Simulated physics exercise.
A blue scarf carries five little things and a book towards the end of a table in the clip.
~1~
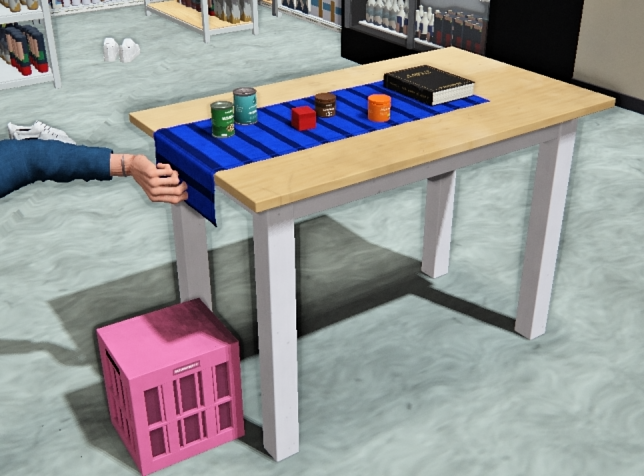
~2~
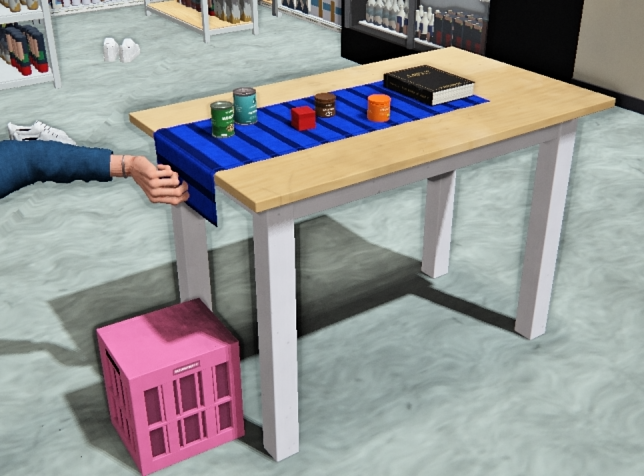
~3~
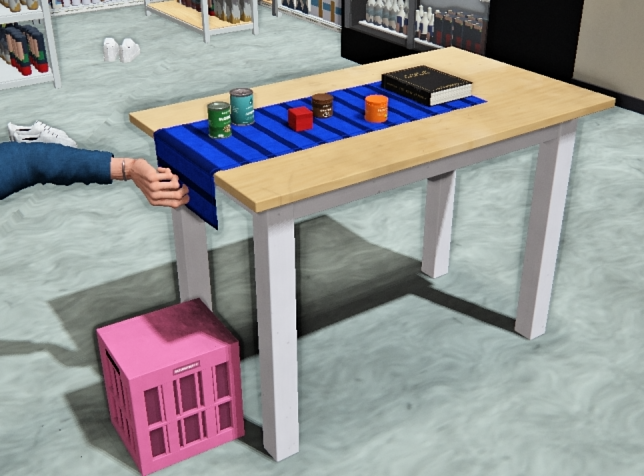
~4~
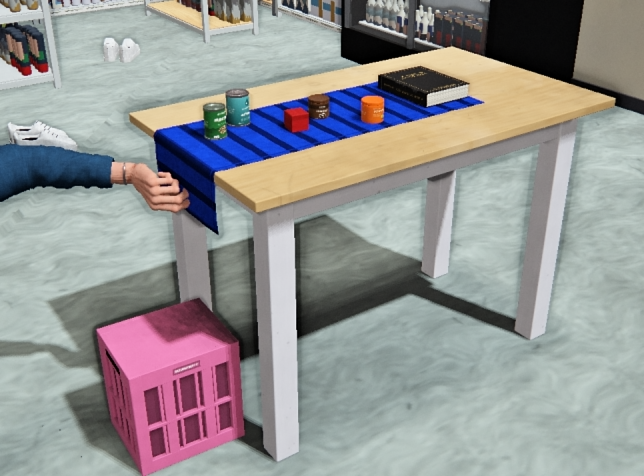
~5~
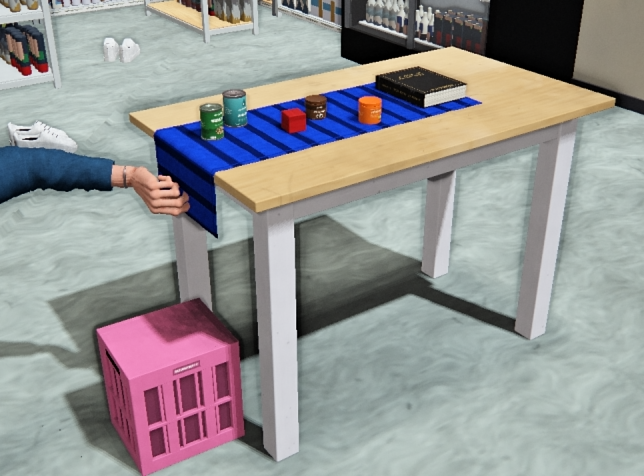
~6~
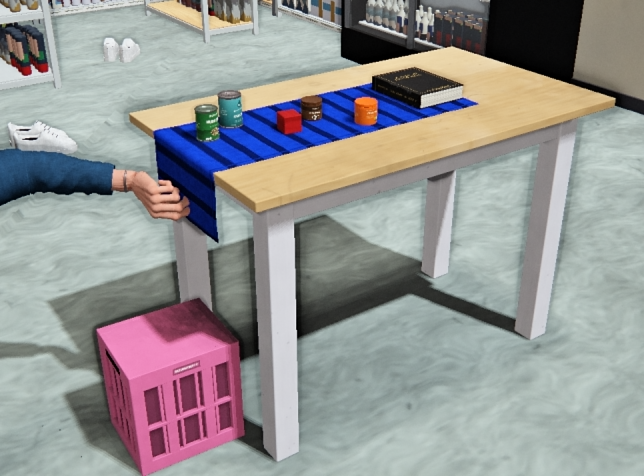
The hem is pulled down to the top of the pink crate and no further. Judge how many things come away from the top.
Three things come away.
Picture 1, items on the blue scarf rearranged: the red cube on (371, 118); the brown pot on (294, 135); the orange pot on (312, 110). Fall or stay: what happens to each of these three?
Here's how it goes: The red cube remains in place, the brown pot leaves the top and the orange pot remains in place.
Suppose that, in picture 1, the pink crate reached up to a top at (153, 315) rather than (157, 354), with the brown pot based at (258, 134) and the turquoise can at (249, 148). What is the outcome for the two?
Outcome for the brown pot: It is lost. Outcome for the turquoise can: It is lost.
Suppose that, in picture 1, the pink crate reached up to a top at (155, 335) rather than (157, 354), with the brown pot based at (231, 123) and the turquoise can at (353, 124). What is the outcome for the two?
Outcome: Brown pot is gone; turquoise can keeps its perch.
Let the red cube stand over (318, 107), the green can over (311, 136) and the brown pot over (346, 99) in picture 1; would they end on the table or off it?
As for the red cube, it stays where it is; the green can tips off; the brown pot stays where it is.
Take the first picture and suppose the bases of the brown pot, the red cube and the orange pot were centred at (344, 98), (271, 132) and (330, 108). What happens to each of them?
Looking at each one, the brown pot remains in position, the red cube drops away and the orange pot remains in position.
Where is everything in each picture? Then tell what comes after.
The first frame shows hem (217, 227); green can (222, 104); turquoise can (244, 91); red cube (303, 110); brown pot (325, 96); orange pot (379, 98); top of the crate (158, 354).
The second frame shows hem (217, 227); green can (222, 104).
The third frame shows hem (218, 230); turquoise can (241, 92).
The fourth frame shows hem (218, 235); red cube (296, 111); top of the crate (158, 354).
The fifth frame shows hem (217, 238); brown pot (316, 98).
The sixth frame shows hem (219, 243); green can (206, 108); turquoise can (229, 94); red cube (289, 113); brown pot (311, 99); orange pot (366, 101).
A little later, hem near (190, 261); green can gone.
Next, hem near (193, 309); green can and turquoise can gone.
When it is over, hem on the crate; green can, turquoise can and red cube gone. The answer is three.
